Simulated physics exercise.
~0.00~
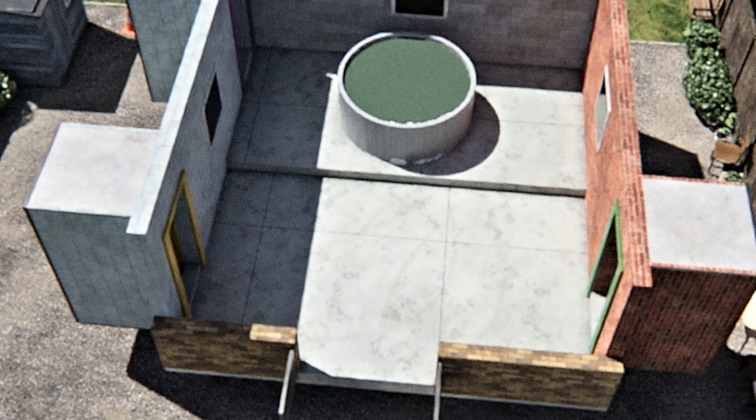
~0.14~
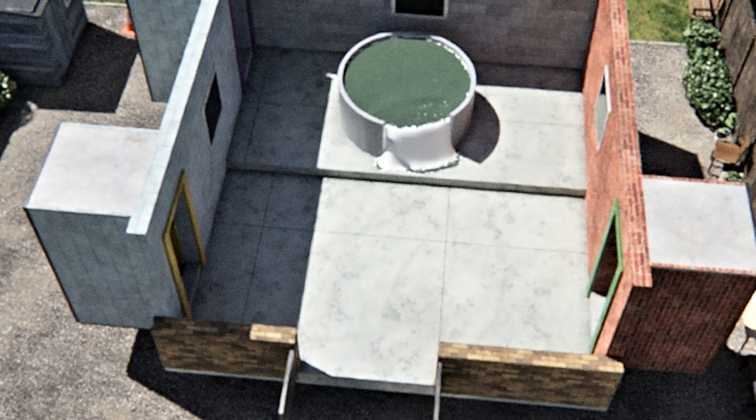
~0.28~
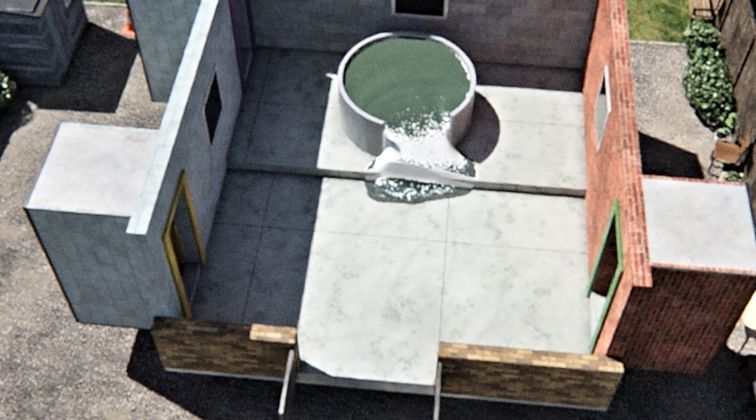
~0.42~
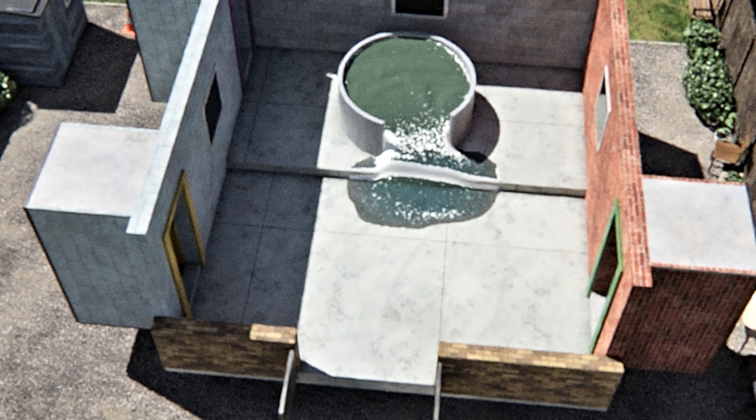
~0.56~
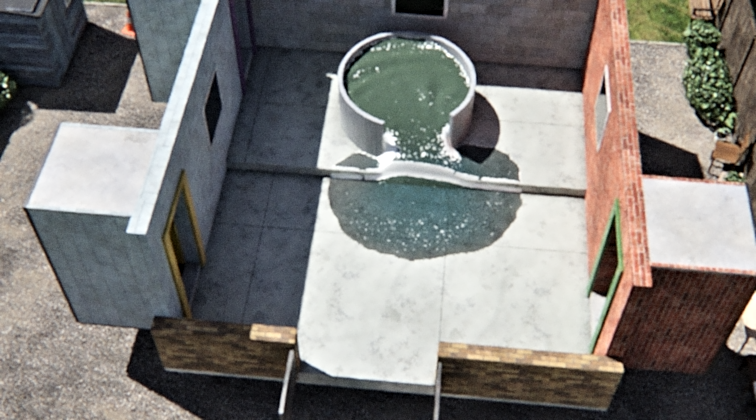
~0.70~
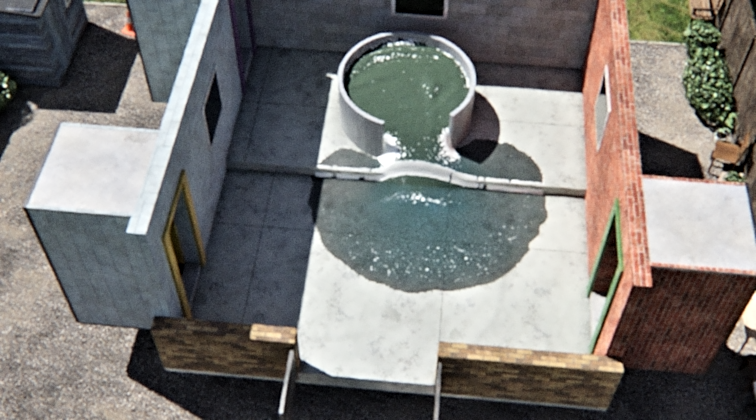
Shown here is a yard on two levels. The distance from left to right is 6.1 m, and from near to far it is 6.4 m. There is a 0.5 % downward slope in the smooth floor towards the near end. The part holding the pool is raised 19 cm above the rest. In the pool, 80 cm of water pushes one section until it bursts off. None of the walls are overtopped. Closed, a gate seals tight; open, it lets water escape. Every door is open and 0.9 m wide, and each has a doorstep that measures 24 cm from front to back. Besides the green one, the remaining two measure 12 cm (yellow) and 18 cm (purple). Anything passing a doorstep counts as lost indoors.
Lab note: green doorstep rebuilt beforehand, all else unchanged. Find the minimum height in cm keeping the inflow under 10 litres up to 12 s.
Minimum height: About 24 cm.
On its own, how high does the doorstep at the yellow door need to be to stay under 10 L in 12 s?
For yellow: Close to 6.5 cm.
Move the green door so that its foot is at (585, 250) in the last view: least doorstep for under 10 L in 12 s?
Something near 13.5 cm.
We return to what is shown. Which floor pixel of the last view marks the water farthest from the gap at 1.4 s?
Lab note: Front tip approx. (571, 382).
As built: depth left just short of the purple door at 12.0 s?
Some 0.0 centimetres.
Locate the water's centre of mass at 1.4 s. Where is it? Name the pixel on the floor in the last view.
It lies near (418, 160) in the last picture.
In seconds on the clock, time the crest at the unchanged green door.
Near 3.0 s.
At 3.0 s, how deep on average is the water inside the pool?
Around 30 centimetres.
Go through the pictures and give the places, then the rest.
The first picture shows still water, 80 cm deep, in the pool at (407, 80); the green door at (603, 286) is dry.
In the second picture, the gap is at (418, 147), the front 0.3 m out at (453, 164); the back of the pool holds 80 cm.
In the third picture, water pours out at (418, 149) and has run 0.8 m, to (458, 193); about 11 cm deep outside, 80 cm at the back.
In the fourth picture, the gap is at (417, 151), the front 1.3 m out at (475, 214); the back of the pool holds 80 cm.
In the fifth picture, the front is at (481, 244), 1.9 m from the gap at (417, 151); 4.7 m2 of floor is wet, 77 cm left at the back.
In the sixth picture, water pours out at (417, 151) and has run 2.5 m, to (492, 276); about 5 cm deep outside, 69 cm at the back; 1.6 m in a straight line remain to the green door at (603, 286).
After 1.4 s water covers 45 % of the floor, deepest (38 cm) near (418, 164); 7 cm at the green door, 0 litres in over its 18 cm doorstep.
After 3.0 s water covers 50 % of the floor, deepest (32 cm) near (472, 373); 28 cm at the green door, 16 litres in over its 18 cm doorstep.
After 12.0 s water covers 65 % of the floor, deepest (8 cm) near (182, 347); 7 cm at the green door, 31 litres in over its 18 cm doorstep.
At the green door as built, the water arrived by 1.3 s and peaked near 28 cm at 3.0 s.
With a doorstep of 21.5 cm, 17 litres would have come in within the 12 s; with 29 cm, 3 litres. So under 10 litres takes about 24 cm.
